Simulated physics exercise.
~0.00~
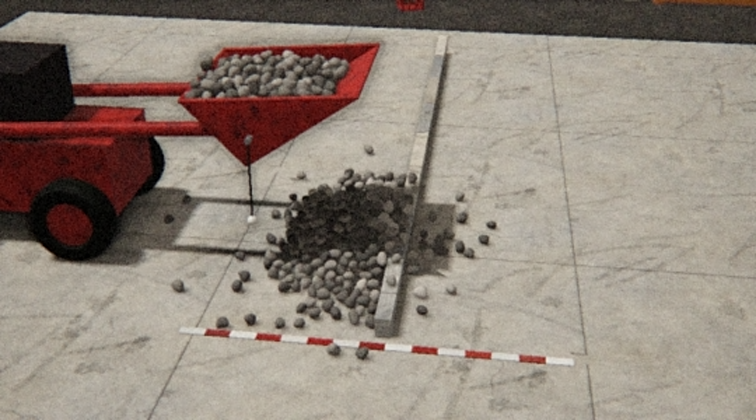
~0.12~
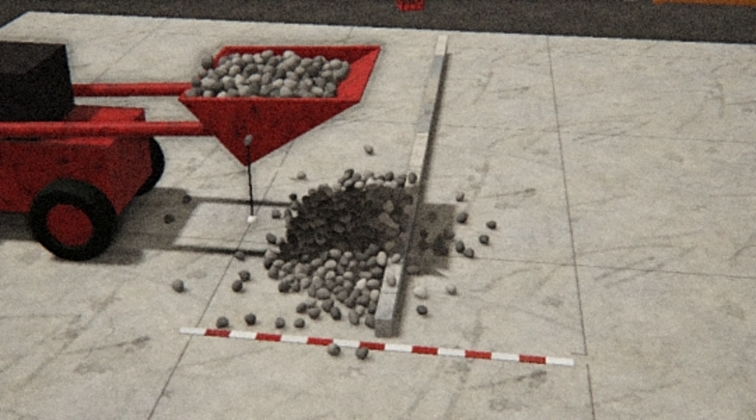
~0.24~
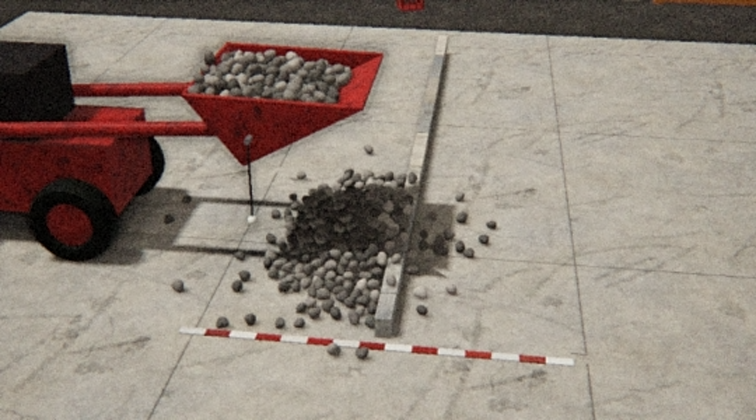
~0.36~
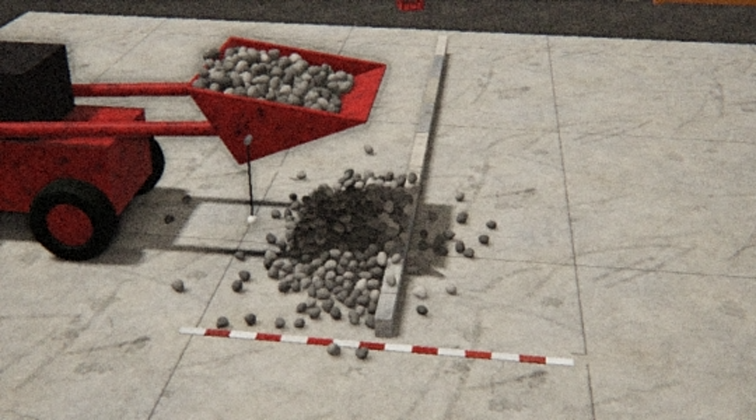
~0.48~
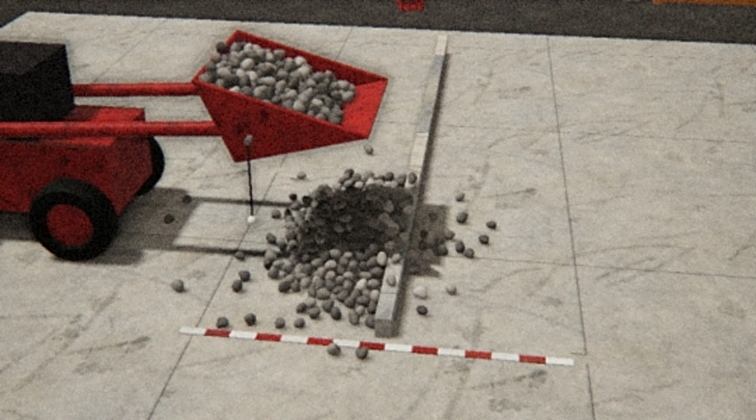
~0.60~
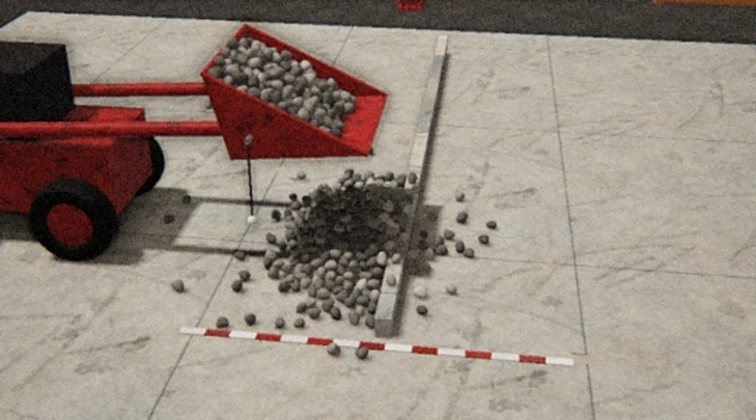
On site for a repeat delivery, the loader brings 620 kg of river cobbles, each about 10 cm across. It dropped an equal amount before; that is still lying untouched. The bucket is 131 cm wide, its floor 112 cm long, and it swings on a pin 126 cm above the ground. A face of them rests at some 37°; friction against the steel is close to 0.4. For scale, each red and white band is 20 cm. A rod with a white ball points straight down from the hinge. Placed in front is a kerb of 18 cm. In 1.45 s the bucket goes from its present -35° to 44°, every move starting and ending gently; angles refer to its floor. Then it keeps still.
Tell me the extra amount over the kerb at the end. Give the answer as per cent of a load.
29 per cent.
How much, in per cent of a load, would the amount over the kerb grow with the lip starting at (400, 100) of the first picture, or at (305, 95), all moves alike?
The first position would add some 70 per cent, the second some 0.
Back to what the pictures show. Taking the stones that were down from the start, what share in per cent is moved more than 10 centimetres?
Roughly 10 per cent of them.
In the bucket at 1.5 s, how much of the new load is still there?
It keeps some 45 percent of its load.
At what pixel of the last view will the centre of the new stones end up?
I'd put their centre close to (371, 225).
After 1.1 s the floor is at 32°; in per cent of one load, 99 in the bucket, 96 on this side of the kerb, 5 over the kerb; the foremost stones are at (468, 234).
After 1.5 s the floor is at 44°; in per cent of one load, 45 in the bucket, 148 on this side of the kerb, 7 over the kerb; the foremost stones are at (468, 234).
After 1.9 s the floor is at 44°; in per cent of one load, 11 in the bucket, 166 on this side of the kerb, 23 over the kerb; the foremost stones are at (488, 238).
After 4.7 s the floor is at 44°; in per cent of one load, 2 in the bucket, 164 on this side of the kerb, 33 over the kerb; the foremost stones are at (536, 282). Net gain over the kerb, 29.
